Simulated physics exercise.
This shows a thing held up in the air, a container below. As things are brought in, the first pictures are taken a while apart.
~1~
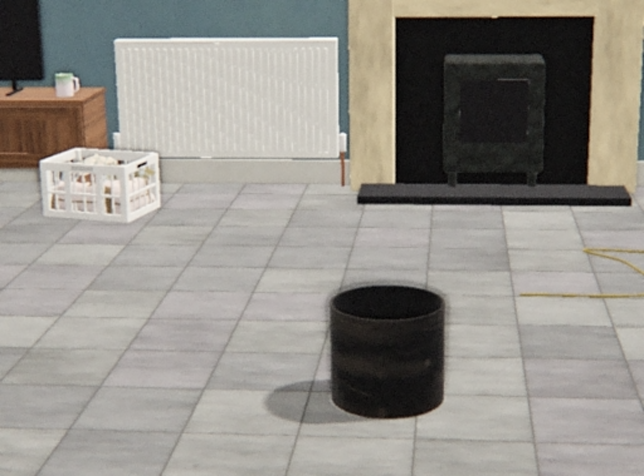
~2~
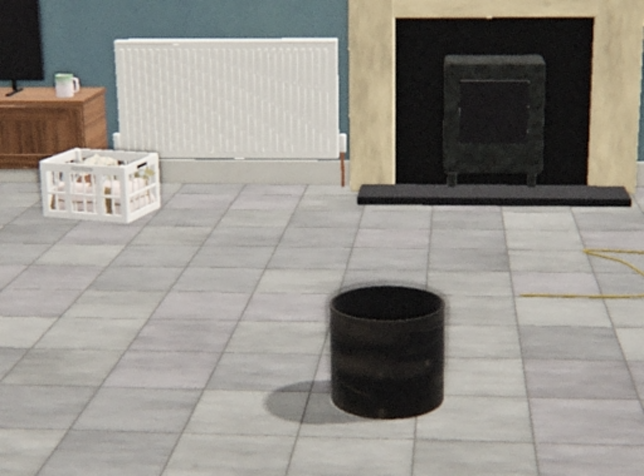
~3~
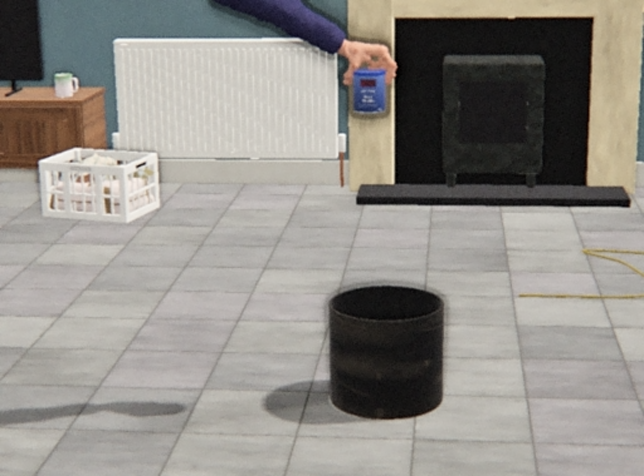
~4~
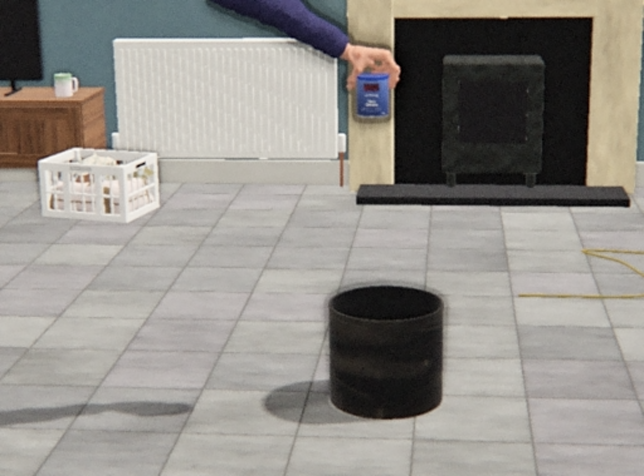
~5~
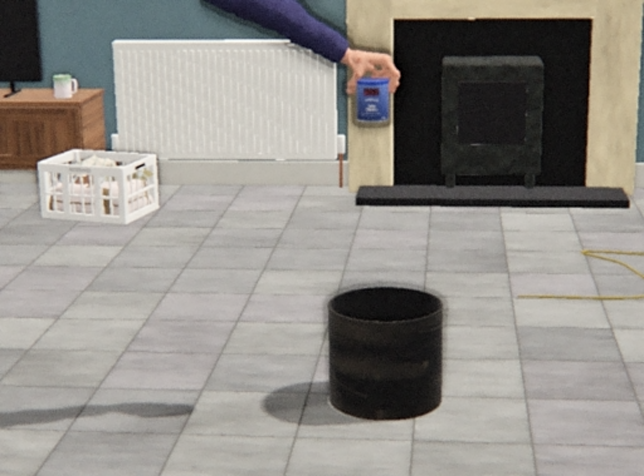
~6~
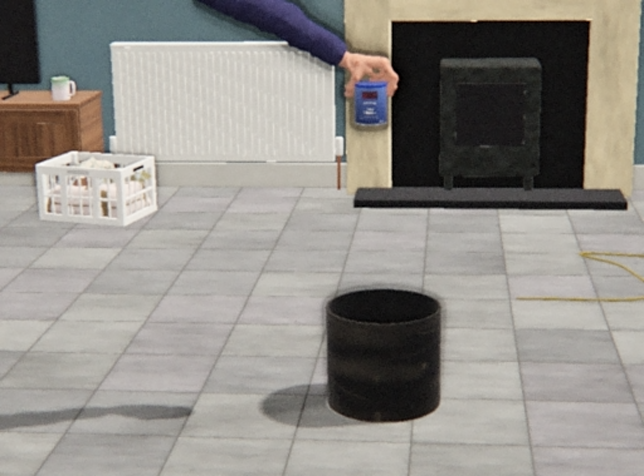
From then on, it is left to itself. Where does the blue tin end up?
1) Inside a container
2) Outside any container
1.
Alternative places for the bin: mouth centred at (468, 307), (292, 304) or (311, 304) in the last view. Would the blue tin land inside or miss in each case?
Put simply, it fails to go in, it fails to go in and it fails to go in.
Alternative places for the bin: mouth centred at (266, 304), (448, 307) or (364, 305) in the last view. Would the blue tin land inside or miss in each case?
Okay, so it stays out, then it stays out, and then it makes it in.
Then, 0.26 s later than the last frame, blue tin dropping near (371, 193).
Then, 0.44 s later than the last frame, blue tin fallen near (372, 382).
When it is over, the blue tin is caught, near (372, 380).
